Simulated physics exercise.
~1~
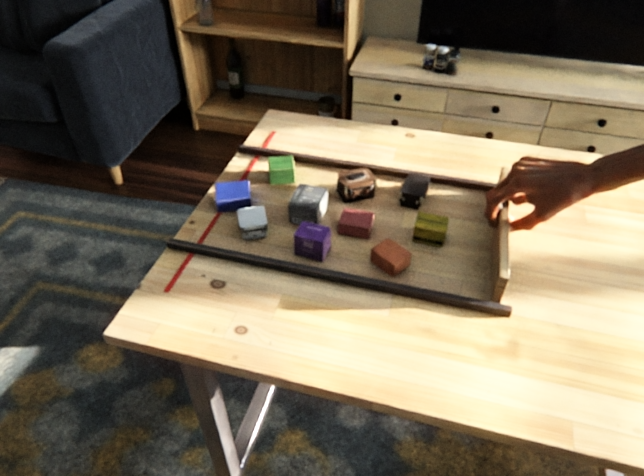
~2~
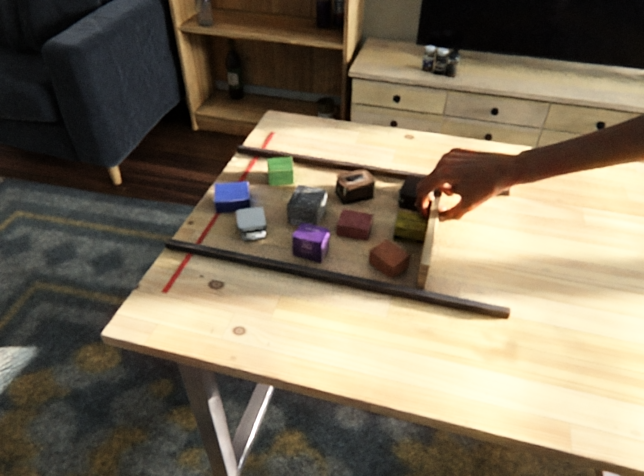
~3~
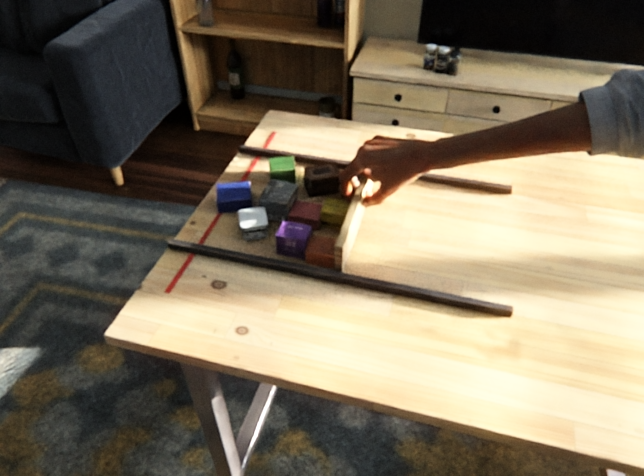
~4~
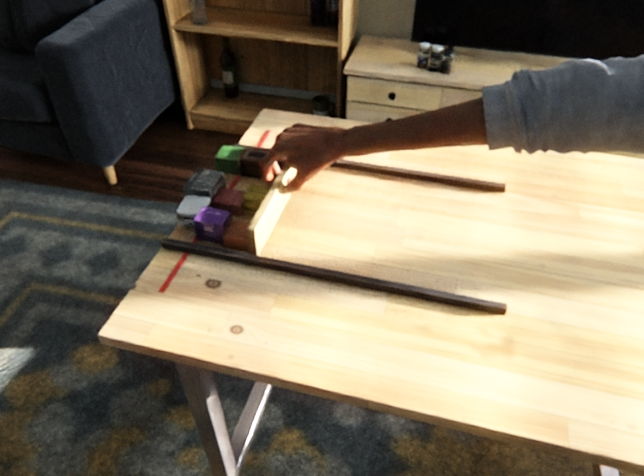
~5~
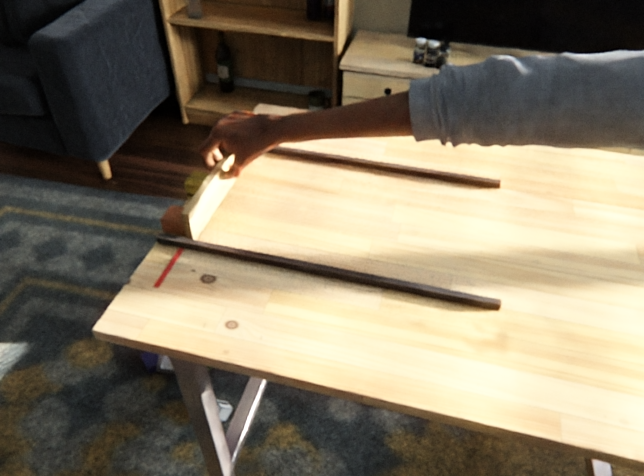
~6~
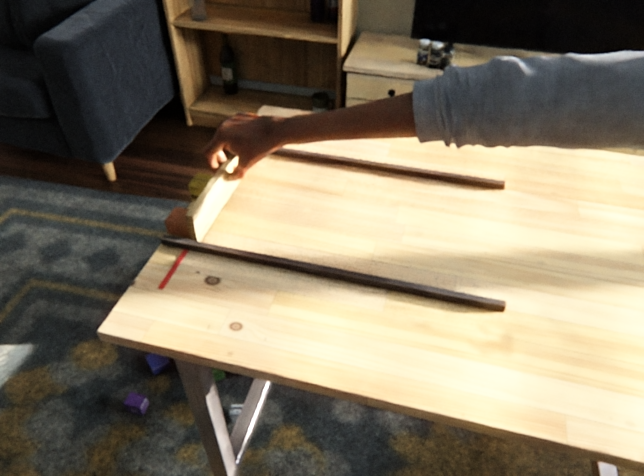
A hand pushes a board left between two rails, sweeping several small blocks off the table.
